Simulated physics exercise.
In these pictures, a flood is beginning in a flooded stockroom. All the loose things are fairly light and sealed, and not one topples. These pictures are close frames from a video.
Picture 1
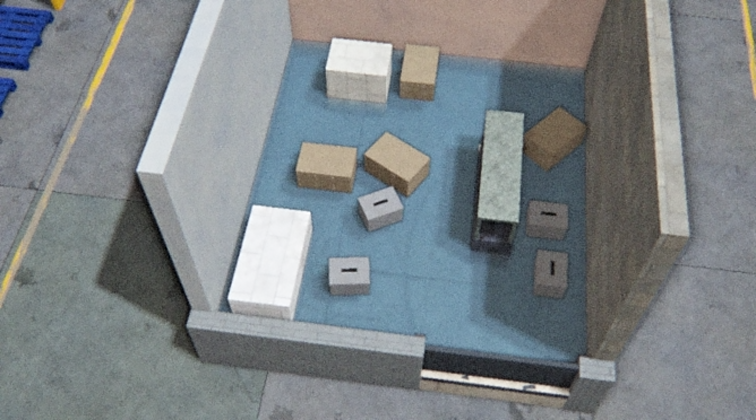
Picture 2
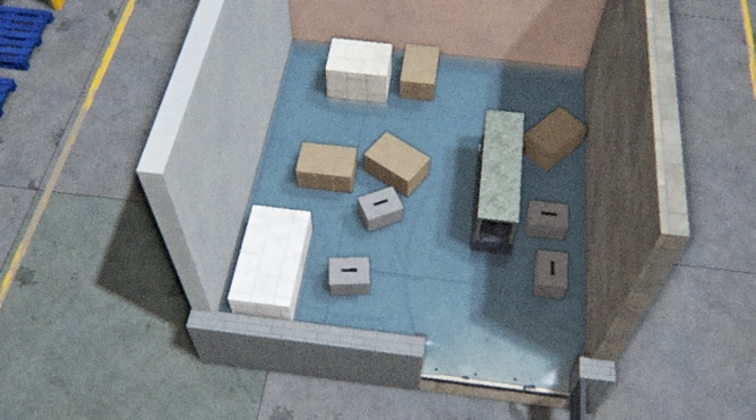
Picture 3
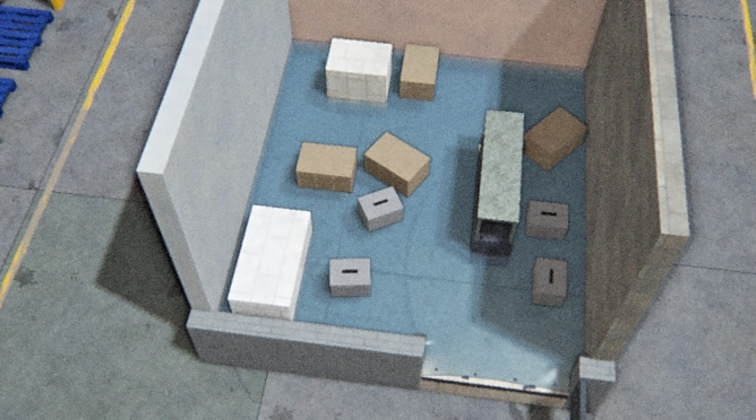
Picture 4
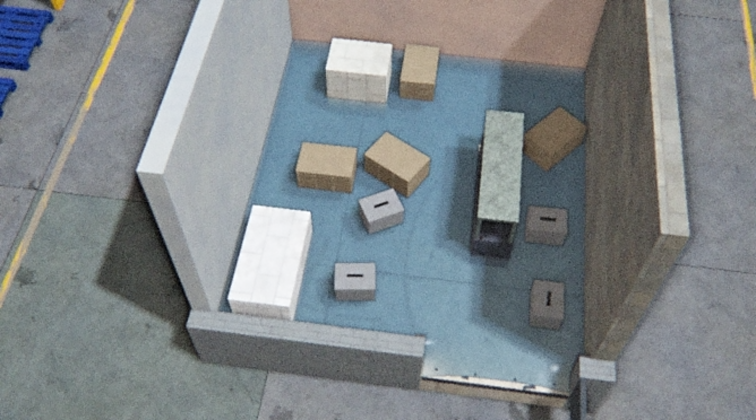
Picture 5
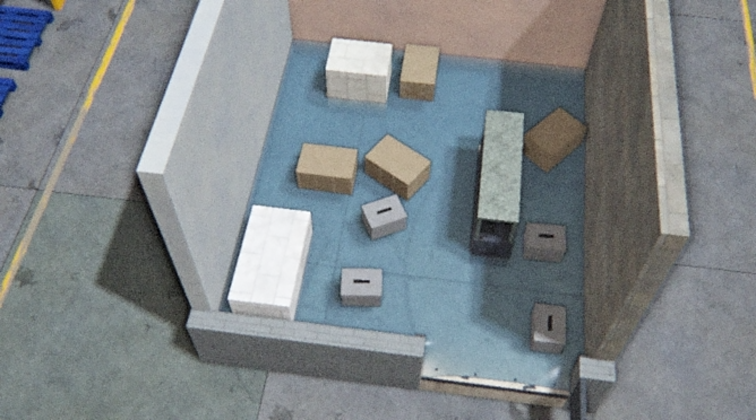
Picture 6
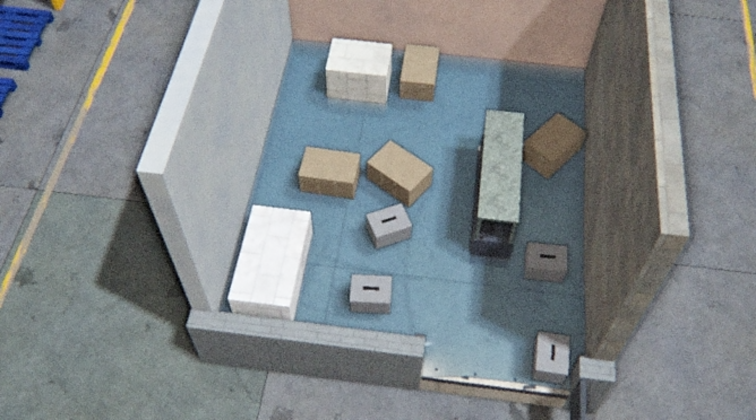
Boxes standing on the blue floor of a walled room, two small grey ones at right sliding toward the front opening, others shifting slightly.
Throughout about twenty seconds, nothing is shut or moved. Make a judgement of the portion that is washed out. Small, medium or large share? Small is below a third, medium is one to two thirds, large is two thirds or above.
A large share.
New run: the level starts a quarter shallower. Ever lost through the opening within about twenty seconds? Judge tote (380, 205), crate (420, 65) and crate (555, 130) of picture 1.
Escapes, held back, escapes.
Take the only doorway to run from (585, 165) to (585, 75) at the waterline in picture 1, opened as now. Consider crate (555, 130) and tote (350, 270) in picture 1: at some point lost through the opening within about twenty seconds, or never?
As listed: Carried outside, still in.
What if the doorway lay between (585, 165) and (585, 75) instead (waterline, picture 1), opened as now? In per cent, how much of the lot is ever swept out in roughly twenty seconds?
About 80 %.
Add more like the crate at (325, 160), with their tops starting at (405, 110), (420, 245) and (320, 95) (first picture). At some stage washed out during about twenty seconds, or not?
Sure - one by one that's out of the room, then out of the room, then in the room.
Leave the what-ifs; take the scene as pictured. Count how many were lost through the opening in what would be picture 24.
That comes to 6.
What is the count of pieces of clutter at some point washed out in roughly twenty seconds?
You get 7.
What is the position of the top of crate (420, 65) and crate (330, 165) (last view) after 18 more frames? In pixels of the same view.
(449, 97) and (427, 321), approximately.
A moment on, 2 of 8 are out; 6 afloat.
Next, 6 of 8 are out; 2 afloat.
Later, 7 of 8 are out; 1 afloat.
In the end, 7 of 8 are out; 1 afloat.
